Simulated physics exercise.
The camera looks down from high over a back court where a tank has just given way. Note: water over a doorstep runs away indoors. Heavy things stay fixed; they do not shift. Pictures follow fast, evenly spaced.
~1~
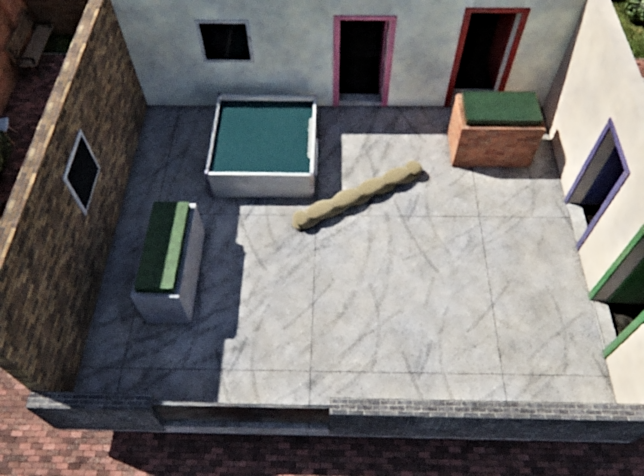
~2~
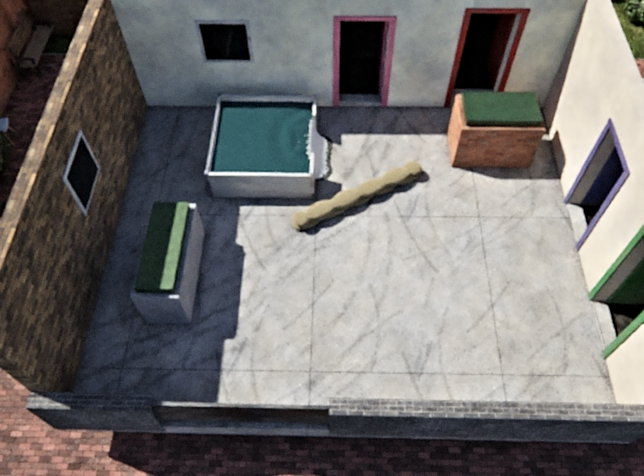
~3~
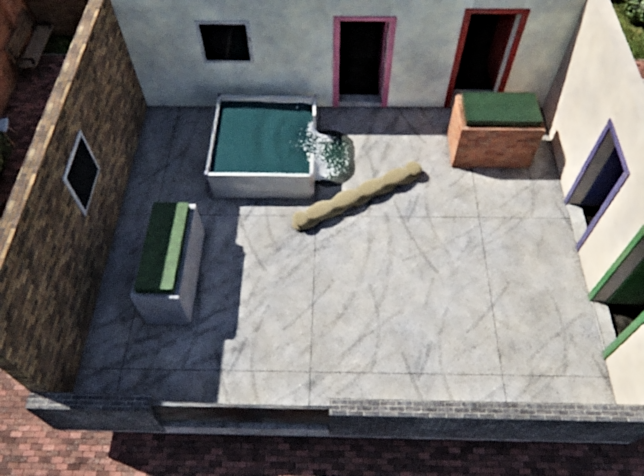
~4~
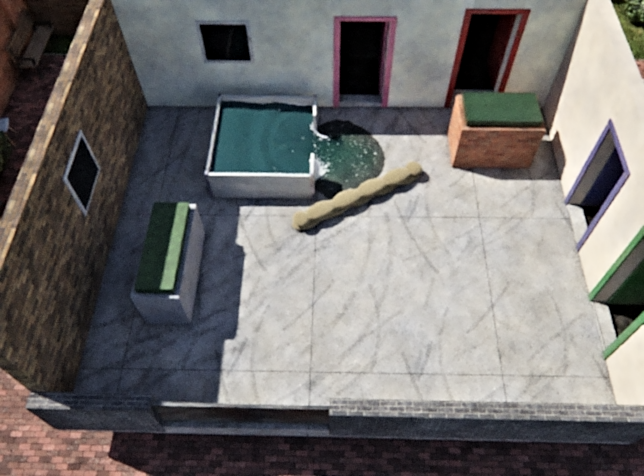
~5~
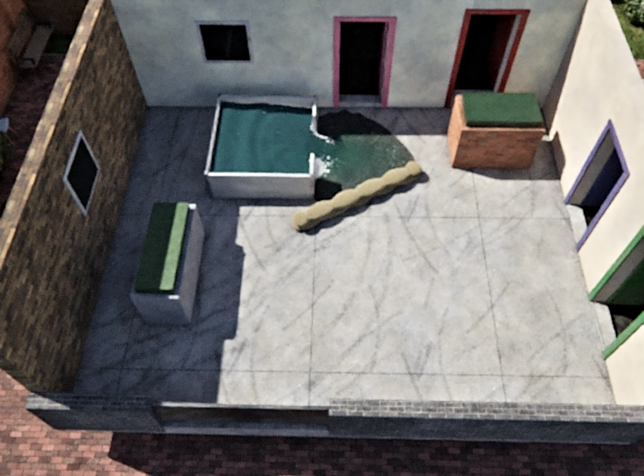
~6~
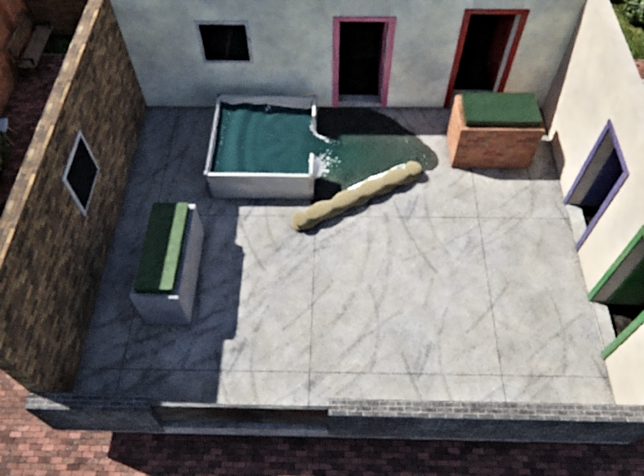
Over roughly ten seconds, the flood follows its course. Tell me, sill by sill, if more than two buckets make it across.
In order: The green door is not overrun past two buckets. The blue door is not overrun past two buckets. The pink door is not overrun past two buckets. The red door is not overrun past two buckets.
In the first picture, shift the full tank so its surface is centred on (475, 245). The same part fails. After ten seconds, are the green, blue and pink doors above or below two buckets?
I'd say the green door overshoots, the blue door overshoots and the pink door stops short.
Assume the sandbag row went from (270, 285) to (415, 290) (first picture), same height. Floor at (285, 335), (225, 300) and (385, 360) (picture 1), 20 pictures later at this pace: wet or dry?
Results in turn: Unreached, then unreached, then unreached.
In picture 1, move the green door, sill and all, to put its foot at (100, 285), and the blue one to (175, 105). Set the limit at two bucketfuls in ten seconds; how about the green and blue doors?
What you'd see: The green door stays within the limit and the blue door stays within the limit.
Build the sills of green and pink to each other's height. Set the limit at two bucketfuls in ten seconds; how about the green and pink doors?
The green door falls short; the pink door exceeds the limit.
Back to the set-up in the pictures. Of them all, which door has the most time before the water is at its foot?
Answer - the green one.
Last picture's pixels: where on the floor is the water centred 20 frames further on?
Close to (358, 154).
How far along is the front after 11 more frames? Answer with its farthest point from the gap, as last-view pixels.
Somewhere close to (539, 108).
A moment on, water covers 10 % of the floor; the green door not reached, the blue door not reached, the pink door wet at the sill, nothing in, the red door not reached.
Next, water covers 20 % of the floor; the green door not reached, the blue door not reached, the pink door wet at the sill, nothing in, the red door wet at the sill, nothing in.
Then, water covers 30 % of the floor; the green door not reached, the blue door wet at the sill, nothing in, the pink door wet at the sill, nothing in, the red door wet at the sill, nothing in.
Later, water covers 55 % of the floor; the green door wet at the sill, nothing in, the blue door wet at the sill, nothing in, the pink door under two buckets in, the red door wet at the sill, nothing in.
In the end, water covers 75 % of the floor; the green door under two buckets in, the blue door under two buckets in, the pink door under two buckets in, the red door wet at the sill, nothing in.
